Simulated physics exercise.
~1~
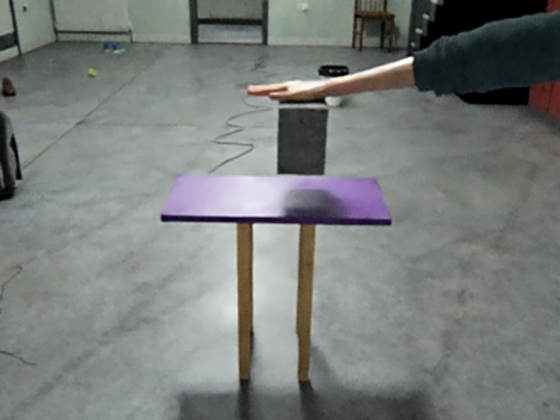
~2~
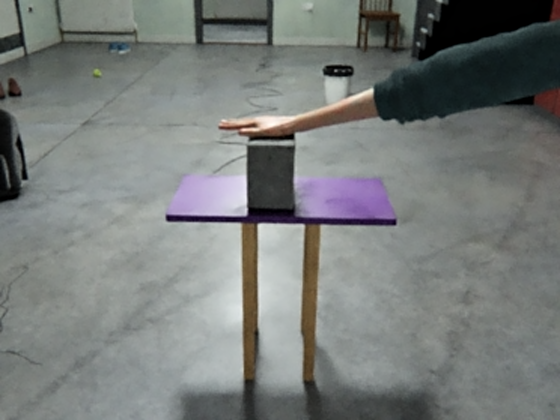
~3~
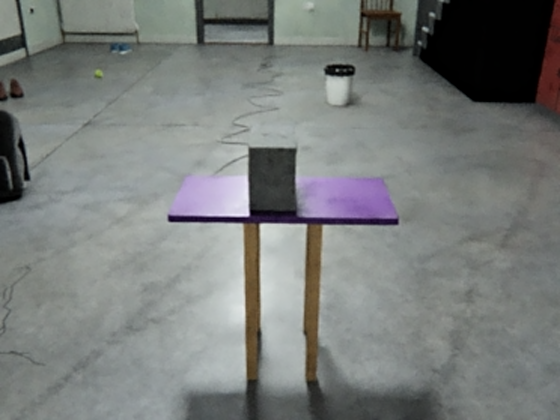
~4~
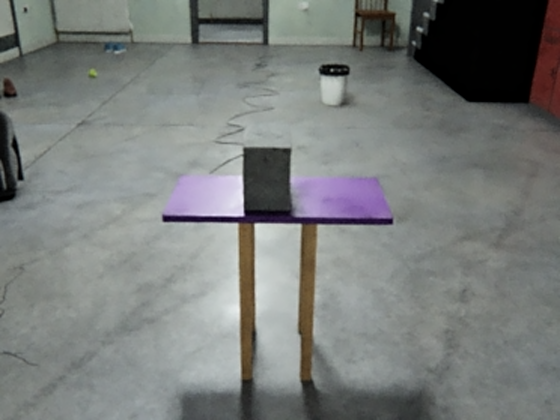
A narrow purple-topped trestle with pale wooden legs stands at the centre of a wide grey concrete floor, seen from the front and slightly above by a gently swaying camera. Behind it are a white bucket with a dark rim, a loose cable, and a chair near the far wall. An arm in a dark green sleeve reaches in from the right, holding a dark grey slab upright above the top. The hand moves it left and down onto the middle, then lets go and withdraws. The slab stays upright, and the trestle remains steady on its feet.
